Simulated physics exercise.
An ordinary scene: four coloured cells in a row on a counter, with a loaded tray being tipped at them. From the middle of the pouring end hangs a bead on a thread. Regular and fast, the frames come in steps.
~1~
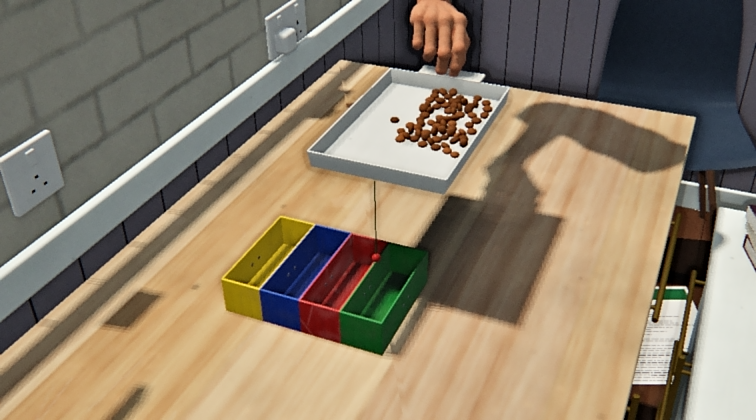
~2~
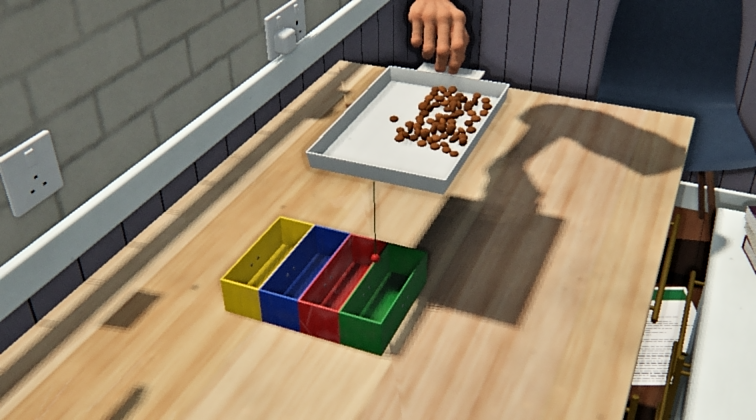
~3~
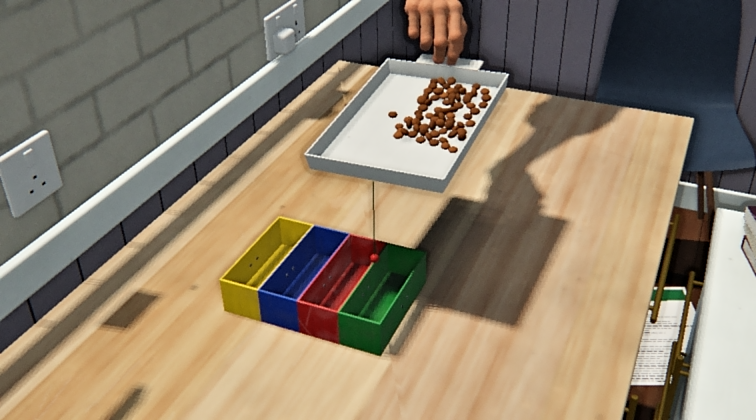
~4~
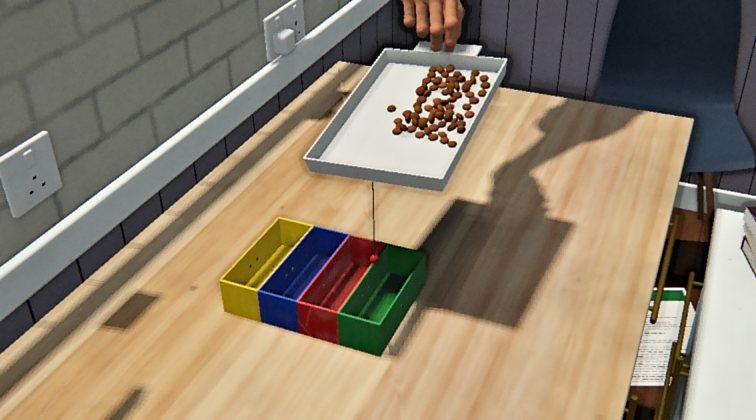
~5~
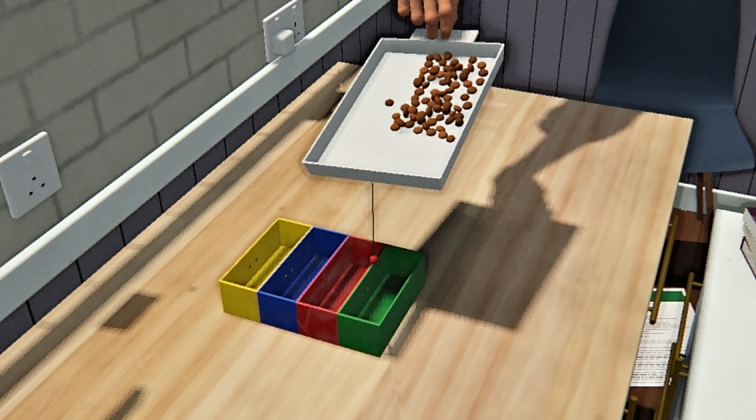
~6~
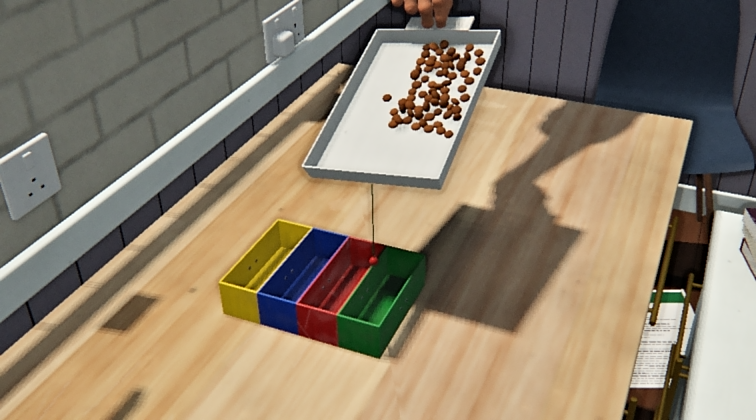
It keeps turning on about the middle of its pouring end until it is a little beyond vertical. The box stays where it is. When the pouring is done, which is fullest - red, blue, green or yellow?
Fullest: The blue cell.
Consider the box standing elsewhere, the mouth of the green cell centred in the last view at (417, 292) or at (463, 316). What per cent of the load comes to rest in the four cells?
About 100% and about 30%.
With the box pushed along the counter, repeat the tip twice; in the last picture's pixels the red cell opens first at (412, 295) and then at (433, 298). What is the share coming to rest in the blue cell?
About 0 per cent, then about 0 per cent.
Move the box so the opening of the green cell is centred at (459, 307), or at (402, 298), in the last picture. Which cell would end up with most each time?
In order of the tries: The cell in yellow and that blue cell.
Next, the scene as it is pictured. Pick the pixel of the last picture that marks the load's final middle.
Roughly at (306, 297), give or take.
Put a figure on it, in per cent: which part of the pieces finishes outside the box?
About 0 per cent.
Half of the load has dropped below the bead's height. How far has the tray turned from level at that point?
It's turned some 115 degrees by then.
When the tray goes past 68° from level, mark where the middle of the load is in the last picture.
Look around (334, 169) in the last picture.
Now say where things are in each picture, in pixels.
The first frame shows corners of the pouring end (310, 150) and (445, 178), level; middle of the load (441, 122), bits of dog kibble; bead on its thread (376, 258); yellow cell (242, 297); blue cell (280, 307); red cell (320, 319); green cell (361, 330).
The second frame shows corners of the pouring end (310, 151) and (444, 178), level; middle of the load (440, 120).
The third frame shows corners of the pouring end (308, 153) and (442, 177), tipped barely, lowest at the left corner; middle of the load (439, 115).
The fourth frame shows corners of the pouring end (307, 157) and (440, 176), tipped a little, lowest at the left corner; middle of the load (438, 106).
The fifth frame shows corners of the pouring end (306, 160) and (438, 176), tipped clearly, lowest at the left corner; middle of the load (435, 98).
The sixth frame shows corners of the pouring end (305, 165) and (436, 176), tipped clearly, lowest at the left corner; middle of the load (439, 87); yellow cell (240, 300); blue cell (278, 311); red cell (317, 322); green cell (359, 334).
Just after the last frame, tray tipped steeply; almost all on the tray; about a tenth falling or outside the box.
A moment on, tray tipped past a quarter turn; roughly half on the tray; roughly a third in the blue cell; about a tenth in the red cell; just a few in the green cell; just a few in the yellow cell; about a tenth falling or outside the box.
Further on, tray tipped past a quarter turn; roughly two thirds in the blue cell; roughly a third in the red cell; just a few in the green cell; just a few in the yellow cell; just a few falling or outside the box.
When it is over, tray tipped past a quarter turn; roughly two thirds in the blue cell; roughly a third in the red cell; just a few in the green cell; just a few in the yellow cell; just a few outside the box.
